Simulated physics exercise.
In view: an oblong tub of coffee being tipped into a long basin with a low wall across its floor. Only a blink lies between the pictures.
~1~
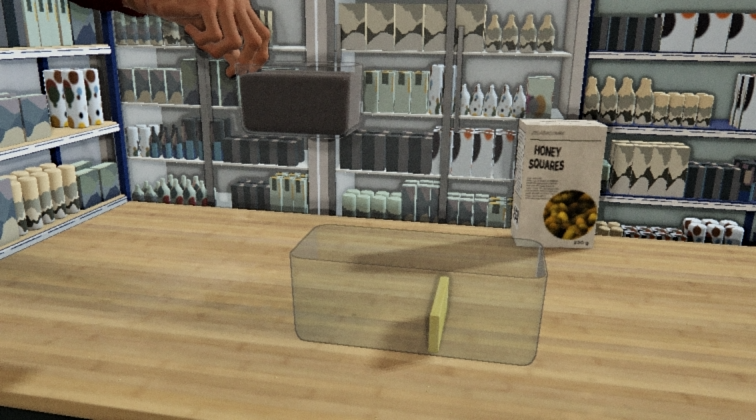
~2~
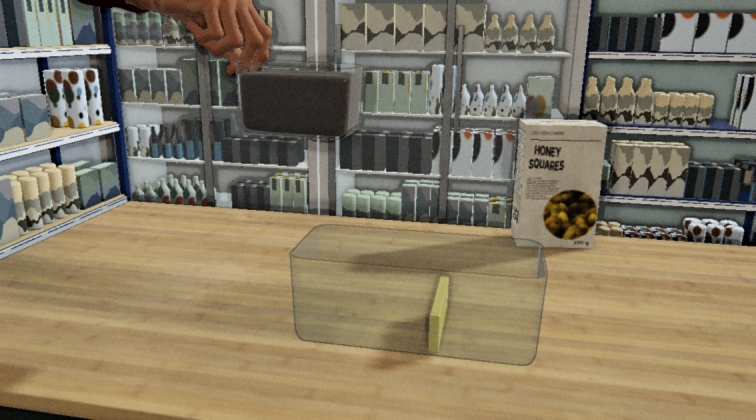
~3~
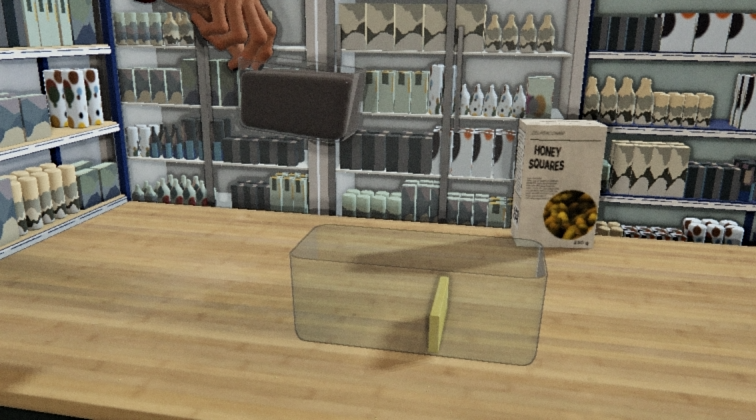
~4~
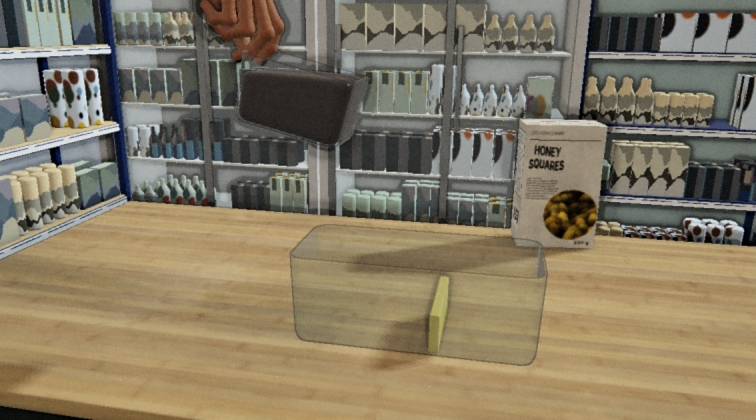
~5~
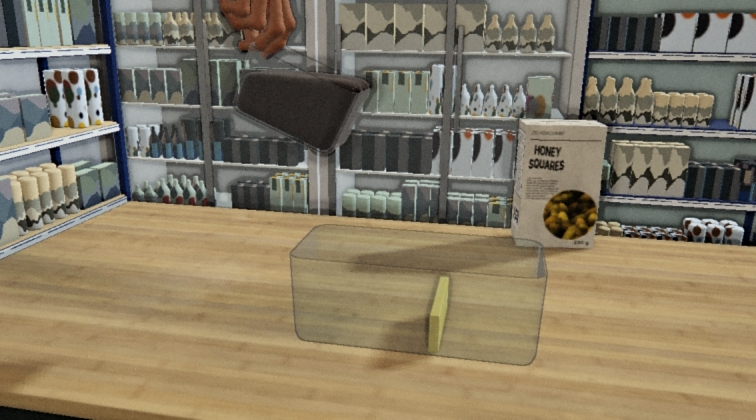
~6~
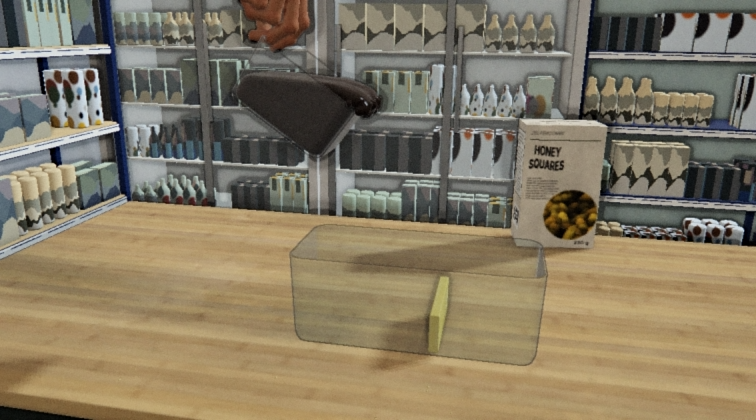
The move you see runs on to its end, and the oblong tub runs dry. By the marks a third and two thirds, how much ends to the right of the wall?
In the end not even a third is right of the wall.
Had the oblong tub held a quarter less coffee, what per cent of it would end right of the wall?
About 5 per cent.
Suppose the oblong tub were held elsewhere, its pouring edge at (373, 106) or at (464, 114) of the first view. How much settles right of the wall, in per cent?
Near 20 % and 75 %.
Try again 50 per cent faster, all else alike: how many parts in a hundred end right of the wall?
Close to 15 per cent.
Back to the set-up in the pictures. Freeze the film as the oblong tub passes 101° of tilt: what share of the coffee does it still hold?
Roughly 15 in a hundred.
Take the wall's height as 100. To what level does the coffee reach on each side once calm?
Left about 60, right about 10.
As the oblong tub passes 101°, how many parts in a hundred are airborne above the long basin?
Close to 50 per cent.
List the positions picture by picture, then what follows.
The first picture shows tilt 0°; pouring edge (356, 67); surface from (252, 73) to (356, 76); the long basin's rim runs from (304, 240) to (544, 260); the wall's top is at (440, 296).
The second picture shows tilt 2°; pouring edge (357, 69); surface from (253, 72) to (356, 76).
The third picture shows tilt 6°; pouring edge (359, 73); surface from (254, 72) to (357, 78).
The fourth picture shows tilt 14°; pouring edge (362, 82); surface from (256, 72) to (362, 80).
The fifth picture shows tilt 23°; pouring edge (363, 93); surface from (257, 73) to (362, 85); 2 per cent is over the edge.
The sixth picture shows tilt 35°; pouring edge (363, 106); surface from (254, 75) to (364, 98); 8 per cent is over the edge.
A moment on, the oblong tub is tipped right over and 17 per cent is still to pour, 28 is left of the wall and 6 right of it.
Next, the oblong tub is tipped right over and 1 per cent is still to pour, 75 is left of the wall and 8 right of it.
Then the oblong tub is tipped right over and 0 per cent is still to pour, 81 is left of the wall and 11 right of it.
Later the oblong tub is tipped right over and 0 per cent is still to pour, 81 is left of the wall and 12 right of it.
At rest 81 per cent lies left of the wall, 12 right of it and 7 outside.
